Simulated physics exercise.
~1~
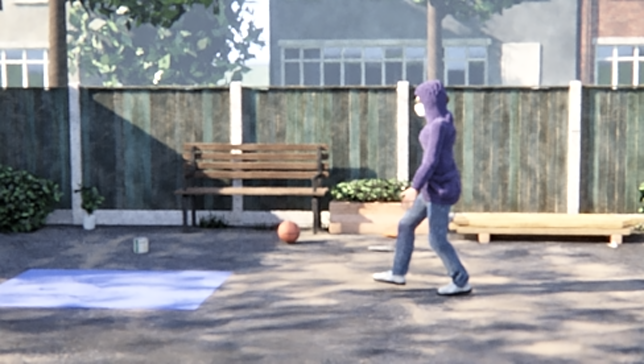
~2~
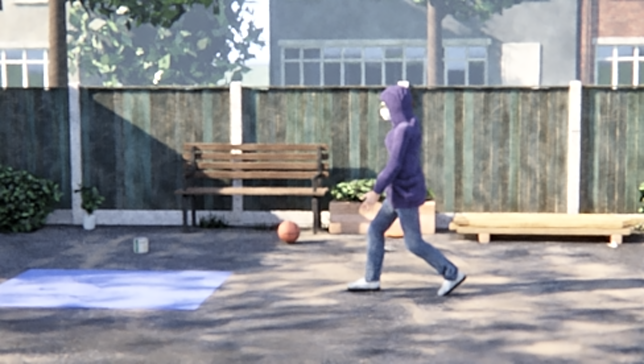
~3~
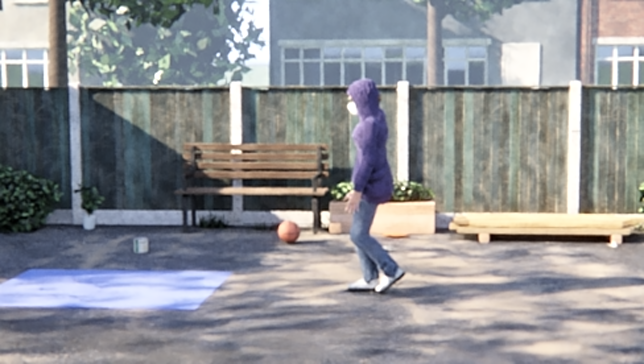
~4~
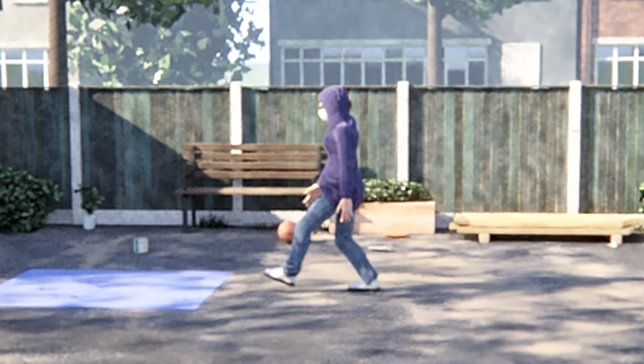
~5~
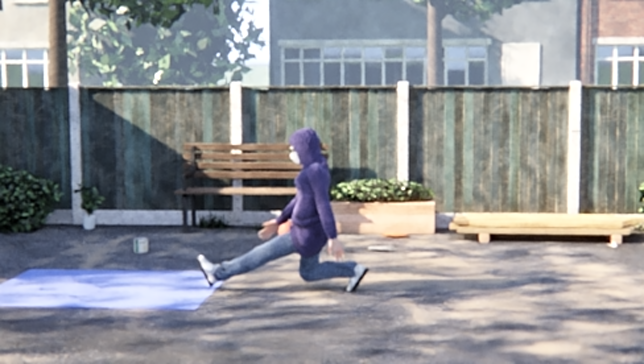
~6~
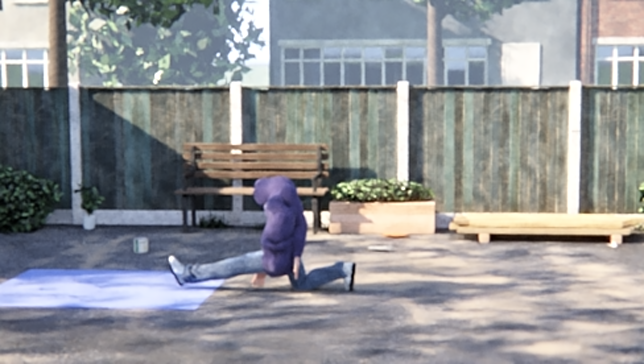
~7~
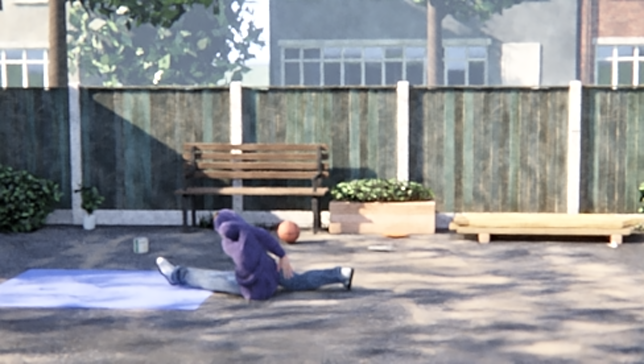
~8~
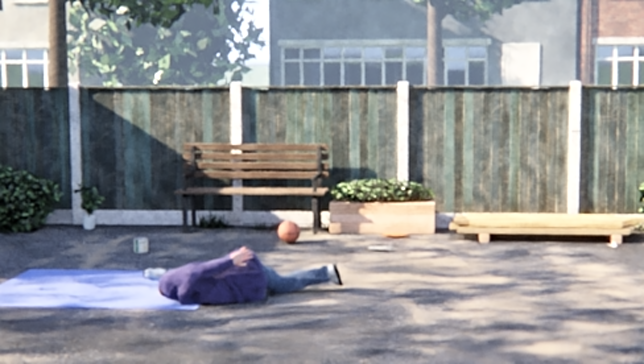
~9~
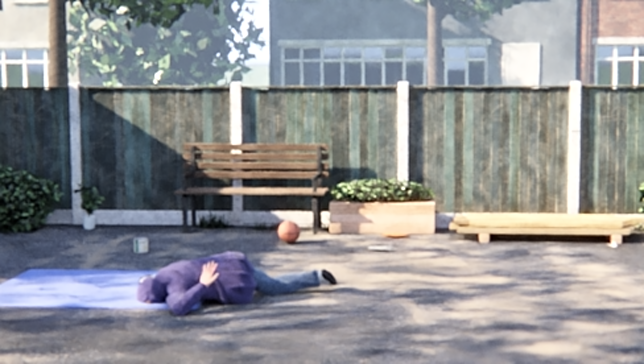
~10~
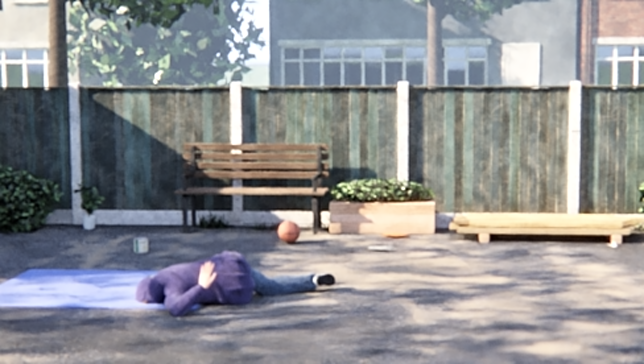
A person in a purple hooded top and blue jeans walks left across a sunlit, shadow-dappled paved yard, seen from the side by a still camera. Behind stand a wooden bench, an orange ball, a planter and a low pale wooden platform along a dark fence, with a blue mat lying at left. Nearing the mat, the walker's front leg slides forward and the body sinks low, legs spread apart. The torso folds forward and drops to the ground. The person ends lying still, head and chest over the mat's near edge, hips short of it.
